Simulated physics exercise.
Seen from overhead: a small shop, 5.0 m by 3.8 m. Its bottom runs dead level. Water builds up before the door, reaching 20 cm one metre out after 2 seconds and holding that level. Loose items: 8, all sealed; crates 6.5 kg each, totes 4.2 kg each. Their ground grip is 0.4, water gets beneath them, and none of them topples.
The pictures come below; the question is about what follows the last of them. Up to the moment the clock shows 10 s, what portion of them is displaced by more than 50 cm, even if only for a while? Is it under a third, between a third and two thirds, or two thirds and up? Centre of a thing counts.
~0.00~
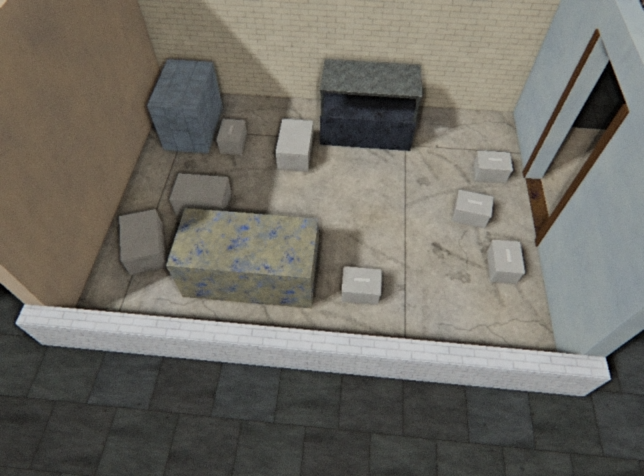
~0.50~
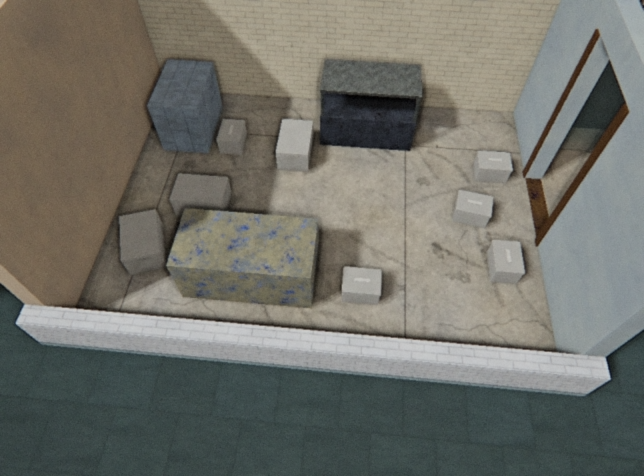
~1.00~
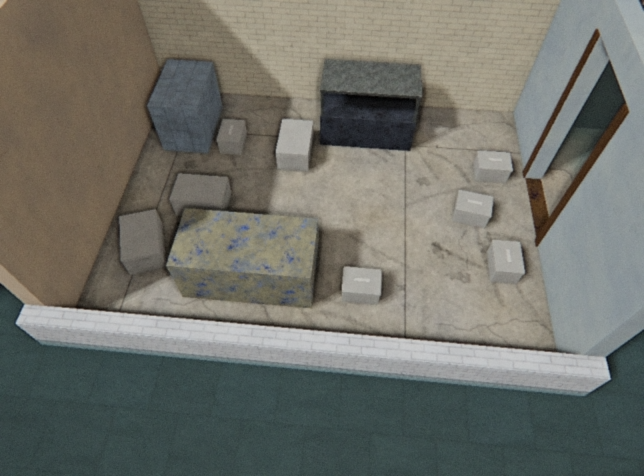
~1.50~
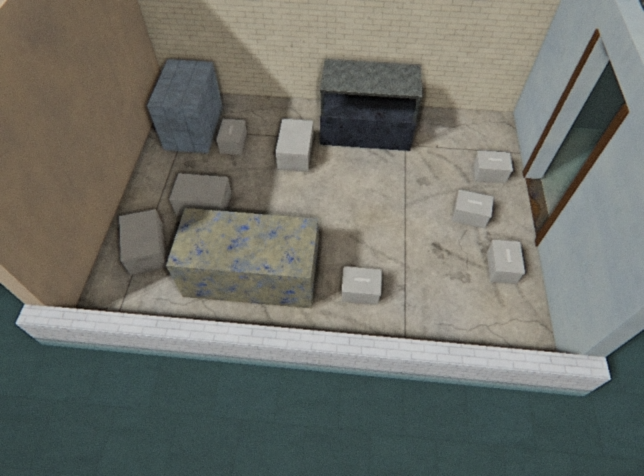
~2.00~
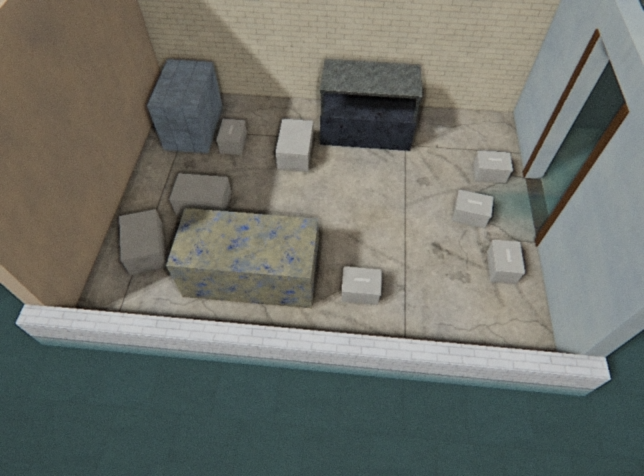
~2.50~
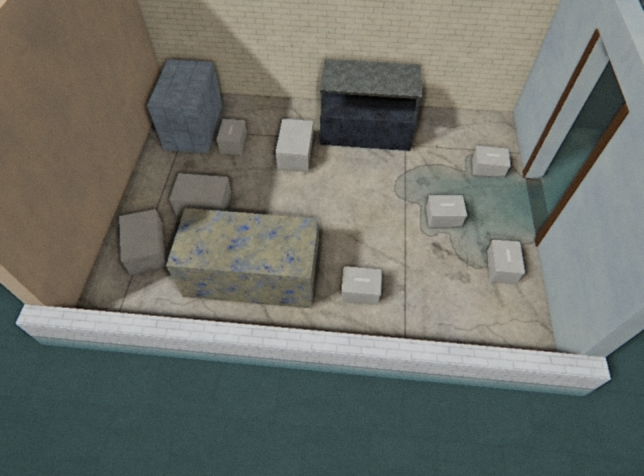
The share that gets pushed that far will be two thirds or higher.
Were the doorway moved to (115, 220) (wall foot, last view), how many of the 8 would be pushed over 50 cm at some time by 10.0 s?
That gives 7 of them.
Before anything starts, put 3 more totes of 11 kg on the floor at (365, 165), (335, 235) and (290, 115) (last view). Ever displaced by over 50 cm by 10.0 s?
Result, in listed order: Exceeded / exceeded / not exceeded.
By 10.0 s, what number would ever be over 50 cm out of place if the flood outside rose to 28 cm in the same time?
It would come to 7 of them.
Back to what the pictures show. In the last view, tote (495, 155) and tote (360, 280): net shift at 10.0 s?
80 cm and 150 cm respectively.
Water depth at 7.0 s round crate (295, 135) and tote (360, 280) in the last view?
Close to 4 and 5 centimetres.
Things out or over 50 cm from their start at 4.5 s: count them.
I count 3 of them.
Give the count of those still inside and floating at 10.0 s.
8 at that moment.
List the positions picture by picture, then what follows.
The first picture shows a tote at (475, 203) rests on the ground; a tote at (495, 160) rests on the ground; water covers 0.0 m2; 0 of 8 have shifted.
The second picture shows a tote at (475, 203) rests on the ground; a tote at (495, 160), on the bottom; 0.0 m2 under water; 0 of 8 have shifted.
The third picture shows a tote at (475, 203), on the bottom; a tote at (495, 160) rests on the ground; 0.0 m2 under water; 0 of 8 have shifted.
The fourth picture shows a tote at (475, 203), on the bottom; a tote at (495, 160) rests on the ground; 0.0 m2 under water; 0 of 8 have shifted.
The fifth picture shows a tote at (475, 203) rests on the ground; a tote at (495, 160), on the bottom; 0.4 m2 under water; 0 of 8 have shifted.
The sixth picture shows a tote at (448, 206), on the bottom, 32 cm from its start; a tote at (493, 156) rests on the ground, 7 cm from its start; 1.4 m2 under water; 2 of 8 have shifted.
After 3.5 s 2 of 8 are over 50 cm from their spots; 0 afloat.
After 4.5 s 3 of 8 are over 50 cm from their spots; 1 afloat.
After 7.0 s 5 of 8 are over 50 cm from their spots; 2 afloat.
After 10.0 s 6 of 8 are over 50 cm from their spots, and 6 have been at some point; 8 afloat.
